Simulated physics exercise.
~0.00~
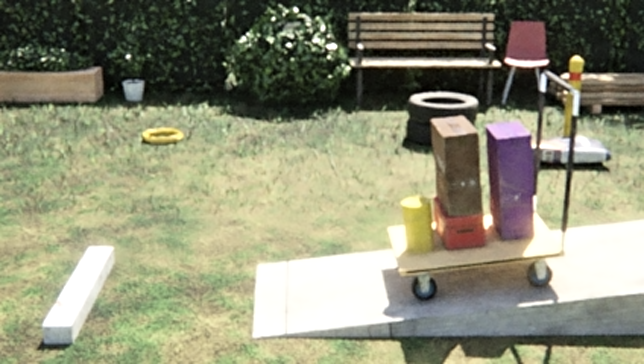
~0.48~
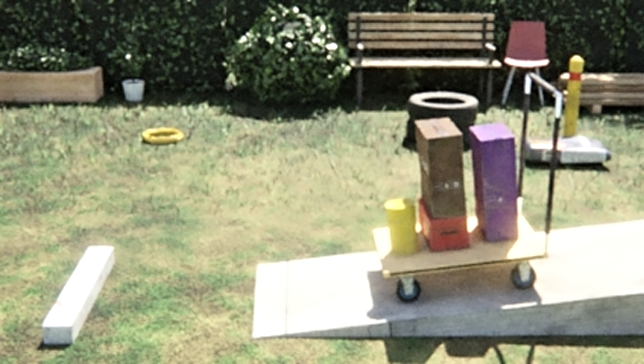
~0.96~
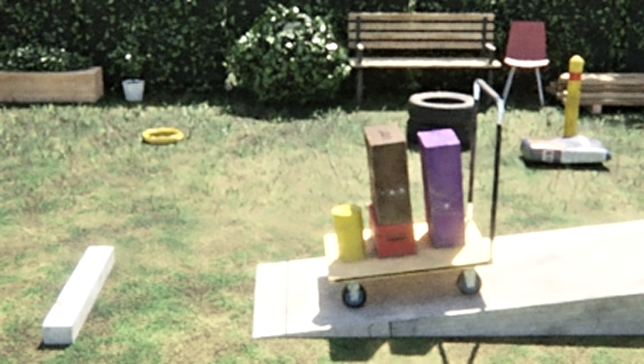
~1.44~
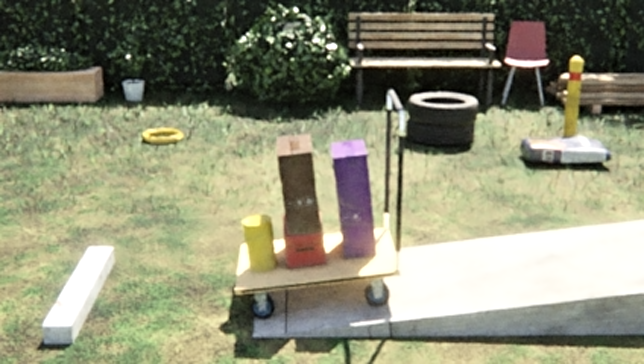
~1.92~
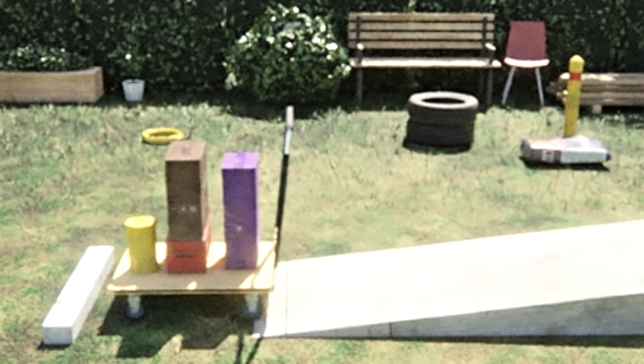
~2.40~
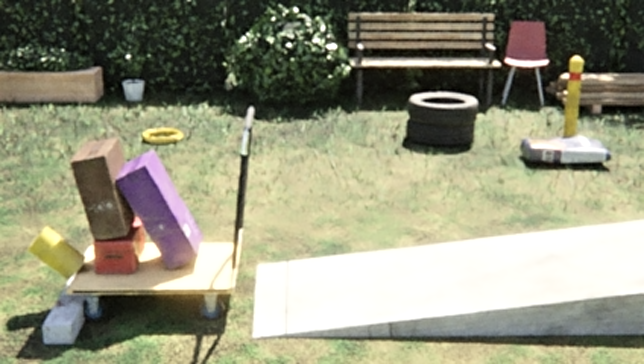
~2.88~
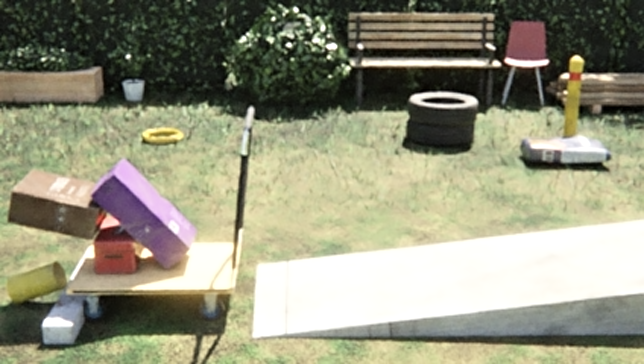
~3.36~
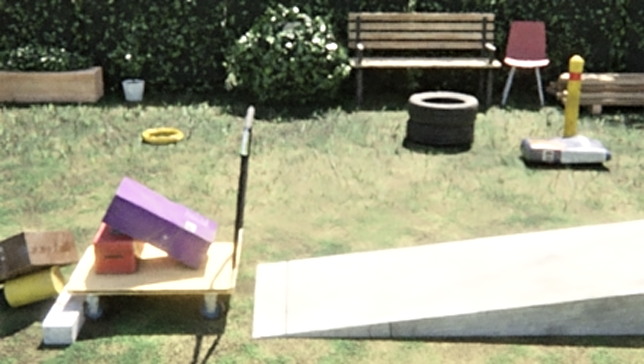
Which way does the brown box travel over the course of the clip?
The brown box moves to the left, riding down the ramp on the trolley and then toppling off past the kerb on that same side.
